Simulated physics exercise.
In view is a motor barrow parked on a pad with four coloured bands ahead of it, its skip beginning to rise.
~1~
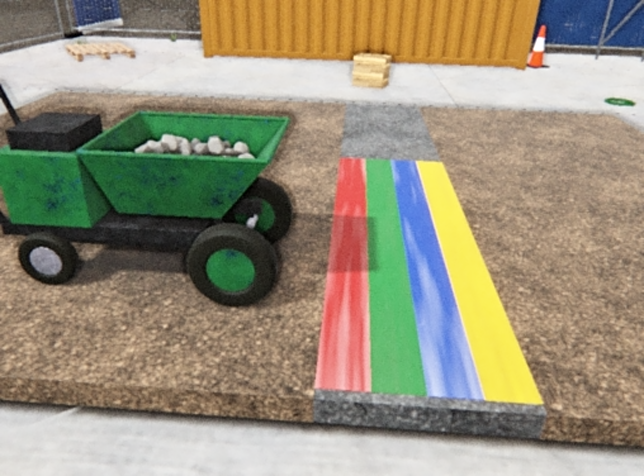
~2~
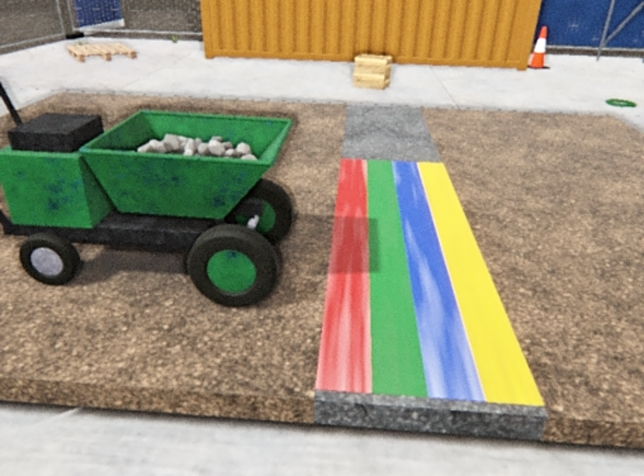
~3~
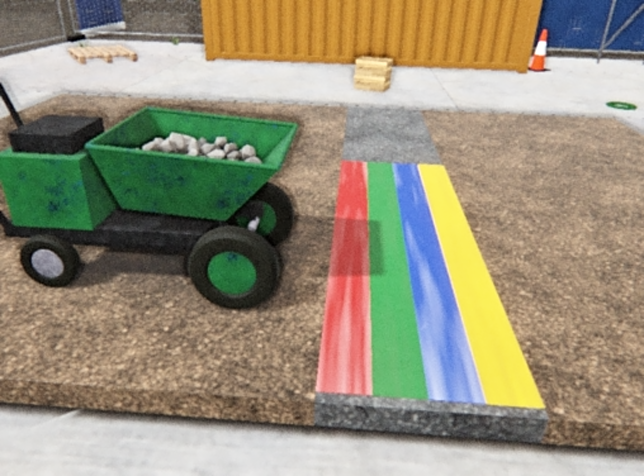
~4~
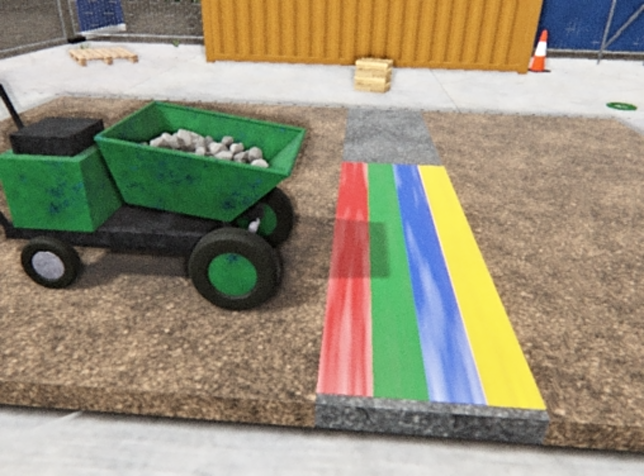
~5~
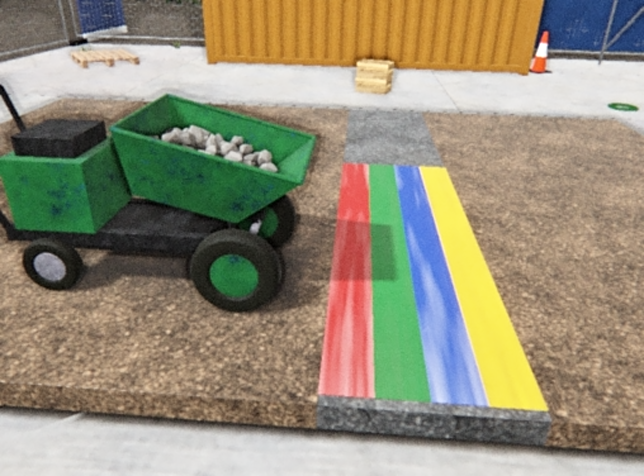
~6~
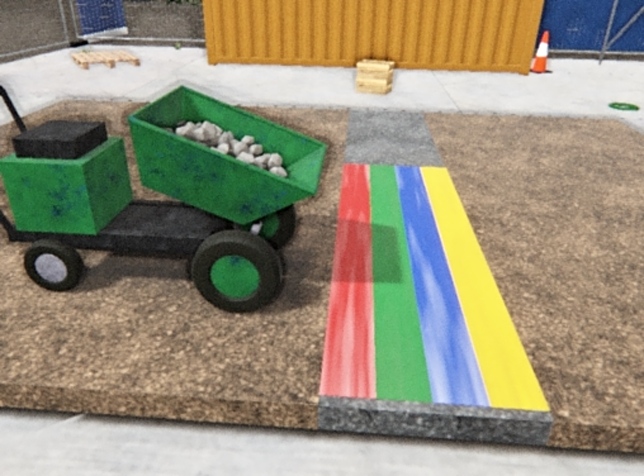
The green skip of a small motor barrow, loaded with broken stones, slowly tilted forward to the right, its back end rising, while the wheels stayed parked beside red, green, blue and yellow strips.
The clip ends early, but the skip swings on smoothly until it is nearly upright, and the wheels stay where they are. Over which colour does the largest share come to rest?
The largest share rests over green.
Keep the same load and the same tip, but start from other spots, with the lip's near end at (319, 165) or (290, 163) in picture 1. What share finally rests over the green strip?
Close to 10 in a hundred, and close to 30 in a hundred.
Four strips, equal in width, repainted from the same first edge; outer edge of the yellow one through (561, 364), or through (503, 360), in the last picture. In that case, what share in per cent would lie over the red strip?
Shares in turn: 20 %; 10 %.
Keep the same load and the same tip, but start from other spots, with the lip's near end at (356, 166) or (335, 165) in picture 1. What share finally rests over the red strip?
The first stop gives 0 per cent; the second gives 0 per cent.
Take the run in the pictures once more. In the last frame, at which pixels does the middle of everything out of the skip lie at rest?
About pixel (399, 281).
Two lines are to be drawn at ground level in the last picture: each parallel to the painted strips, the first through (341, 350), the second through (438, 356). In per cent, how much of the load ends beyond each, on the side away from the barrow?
The first comes to 80 %, the second to 20 %.
Soon after the last picture, skip tipped steeply; all in the skip.
A little later, skip tipped right over; most in the skip; a small part over the red strip; about a quarter over the green strip; a stray few over the blue strip.
Later still, skip tipped right over; about a quarter in the skip; a small part over the red strip; about a third over the green strip; a small part over the blue strip; a small part over the yellow strip; a small part off the paint.
At rest, skip tipped right over; about a quarter in the skip; a small part over the red strip; about a third over the green strip; a small part over the blue strip; a small part over the yellow strip; a small part off the paint.
